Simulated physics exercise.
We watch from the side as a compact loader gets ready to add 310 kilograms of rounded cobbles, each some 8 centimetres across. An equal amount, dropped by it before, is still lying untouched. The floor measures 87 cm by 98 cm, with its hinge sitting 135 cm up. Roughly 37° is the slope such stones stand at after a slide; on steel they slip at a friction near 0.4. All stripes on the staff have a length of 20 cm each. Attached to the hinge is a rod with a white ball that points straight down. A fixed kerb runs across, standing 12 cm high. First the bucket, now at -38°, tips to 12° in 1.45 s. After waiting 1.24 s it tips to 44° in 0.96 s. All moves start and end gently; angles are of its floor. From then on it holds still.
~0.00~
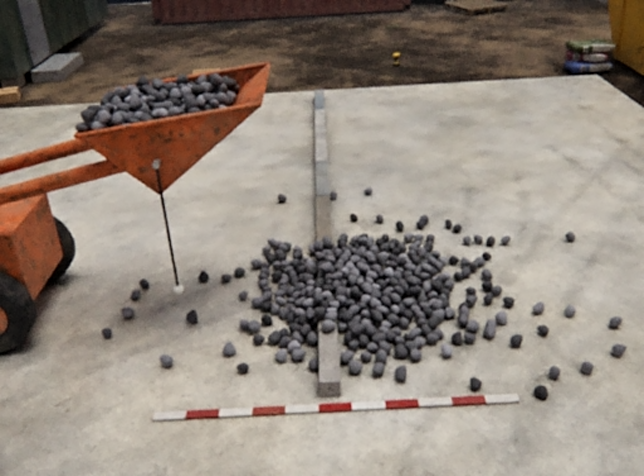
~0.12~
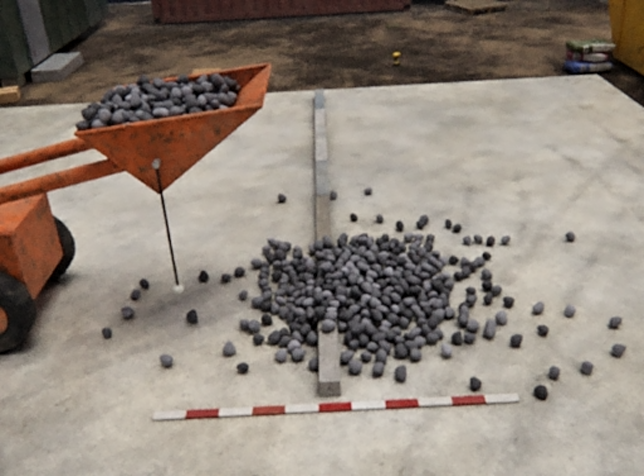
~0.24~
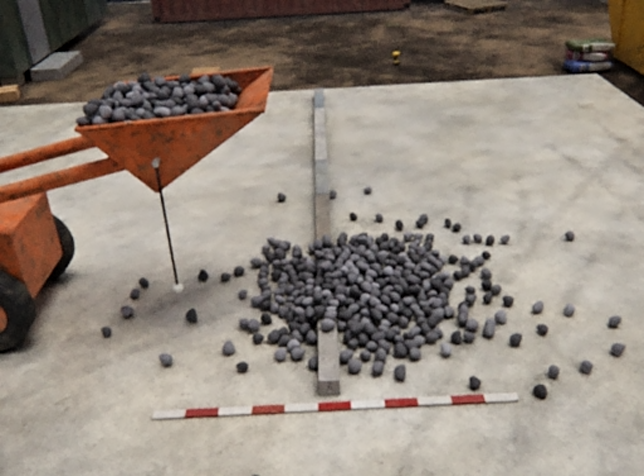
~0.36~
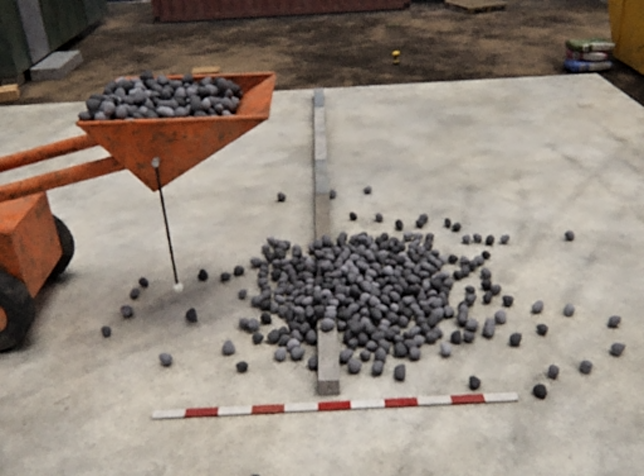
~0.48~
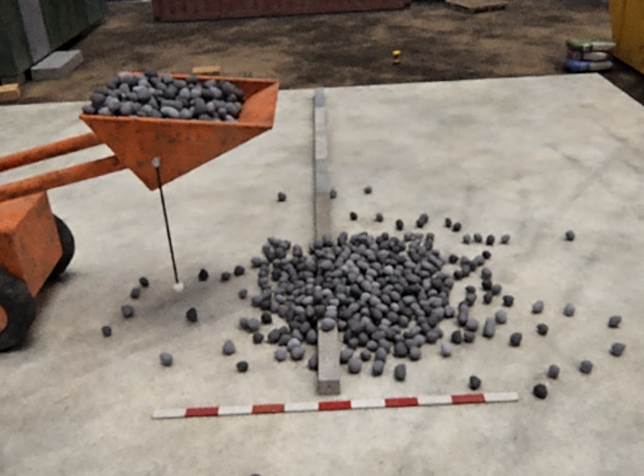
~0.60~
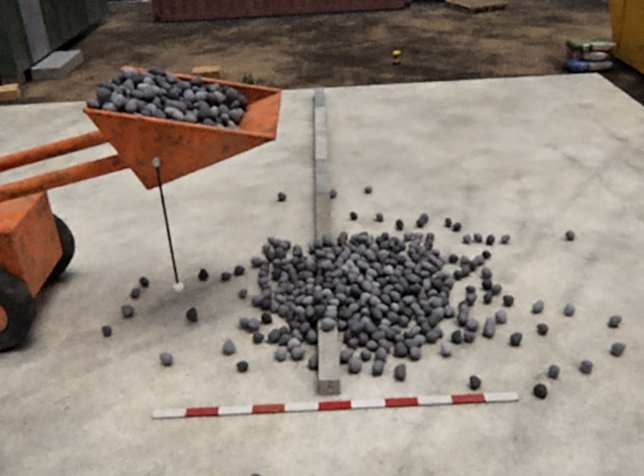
On a pale concrete slab edged by dark dirt, seen from above at an angle, an orange loader with black wheels stands at left, its raised bucket heaped with dark grey stones. A grey kerb crosses the slab beneath a scattered pile of similar stones, with a red-and-white staff in front. The bucket slowly tilts its right-hand lip downward, its stones shifting slightly, while the pile and camera stay still.
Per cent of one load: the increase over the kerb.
28 percent.
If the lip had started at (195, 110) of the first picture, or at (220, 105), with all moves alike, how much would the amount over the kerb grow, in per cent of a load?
I'd expect near 0 per cent first and near 5 per cent next.
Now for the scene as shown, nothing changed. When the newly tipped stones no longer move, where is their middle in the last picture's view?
Roughly pixel (303, 281) in the last view.
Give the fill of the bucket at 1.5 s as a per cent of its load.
100 %.
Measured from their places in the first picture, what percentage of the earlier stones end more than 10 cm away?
The answer is about 5 per cent.
After 1.1 s the floor is at 4°; in per cent of one load, 100 in the bucket, 31 on this side of the kerb, 70 over the kerb; the foremost stones are at (566, 302).
After 1.5 s the floor is at 12°; in per cent of one load, 98 in the bucket, 33 on this side of the kerb, 70 over the kerb; the foremost stones are at (566, 302).
After 4.1 s the floor is at 44°; in per cent of one load, 0 in the bucket, 104 on this side of the kerb, 97 over the kerb; the foremost stones are at (566, 302).
After 6.6 s the floor is at 44°; in per cent of one load, 0 in the bucket, 103 on this side of the kerb, 99 over the kerb; the foremost stones are at (566, 302). Net gain over the kerb, 28.
